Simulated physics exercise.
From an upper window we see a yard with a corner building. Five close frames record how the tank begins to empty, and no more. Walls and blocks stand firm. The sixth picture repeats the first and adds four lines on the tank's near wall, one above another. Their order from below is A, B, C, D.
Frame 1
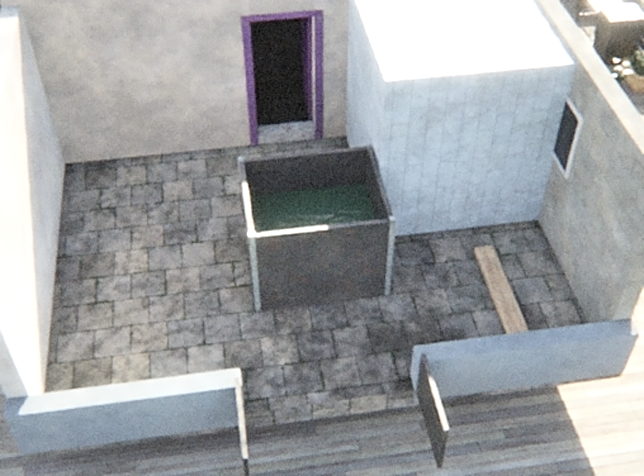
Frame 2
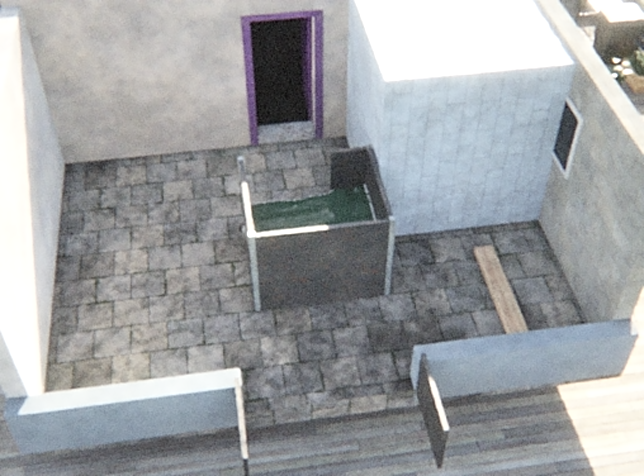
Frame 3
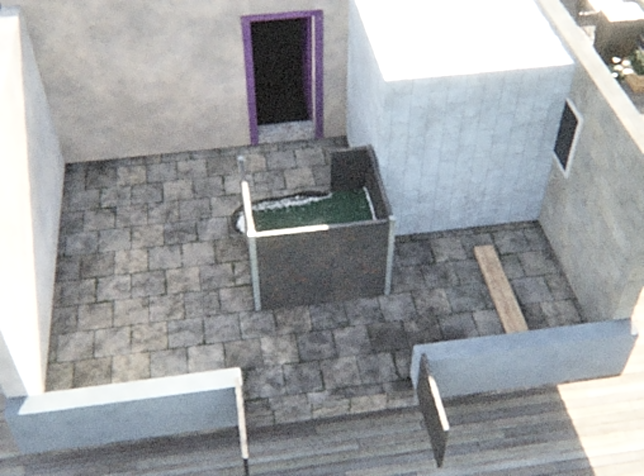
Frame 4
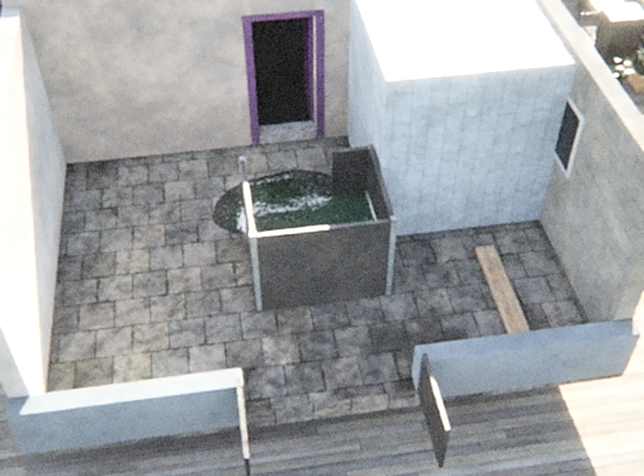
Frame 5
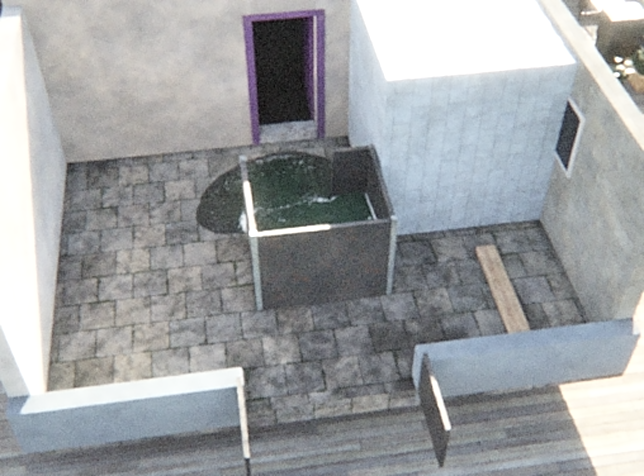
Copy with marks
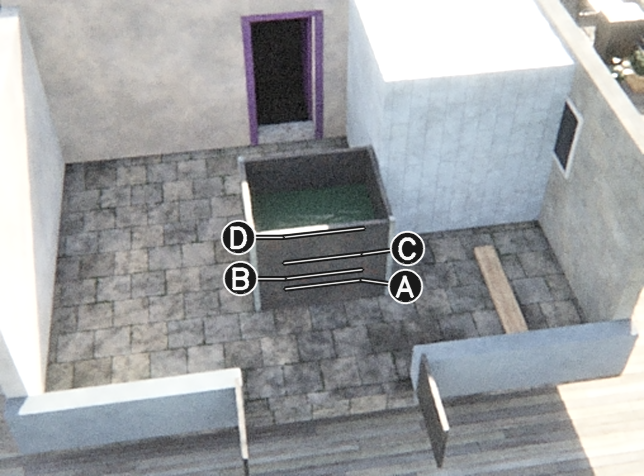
In a paved yard with a pale corner building, the far side of a square tank opened up, and its green water churned white and poured out, spreading a dark, rounded pool leftward across the stones.
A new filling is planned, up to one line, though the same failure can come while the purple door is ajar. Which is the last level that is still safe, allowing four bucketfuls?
Use line A.
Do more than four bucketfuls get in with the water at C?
Yes, that goes wrong.
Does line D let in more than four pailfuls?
Yes.
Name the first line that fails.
That is line B.
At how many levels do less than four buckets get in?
One.
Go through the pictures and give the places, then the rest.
In the first frame, water in the tank at rest, its middle at (314, 223); foot of the purple doorway at (287, 141); open gate at (328, 354).
In the second frame, water covers 1 % of the ground, its front hidden from here.
In the third frame, water covers 4 % of the ground, its front hidden from here.
In the fourth frame, water covers 8 % of the ground, its front hidden from here.
In the fifth frame, front seen at (208, 218), 13 % of the ground wet.
On the marked copy, A at (323, 284); B at (323, 274); C at (323, 258); D at (323, 232); from the bottom up A, B, C, D.
For line A, a splash gets over, under a bucket.
For line B, about 9 bucketfuls get in.
For line C, dozens of bucketfuls pour in.
For line D, dozens of bucketfuls pour in.
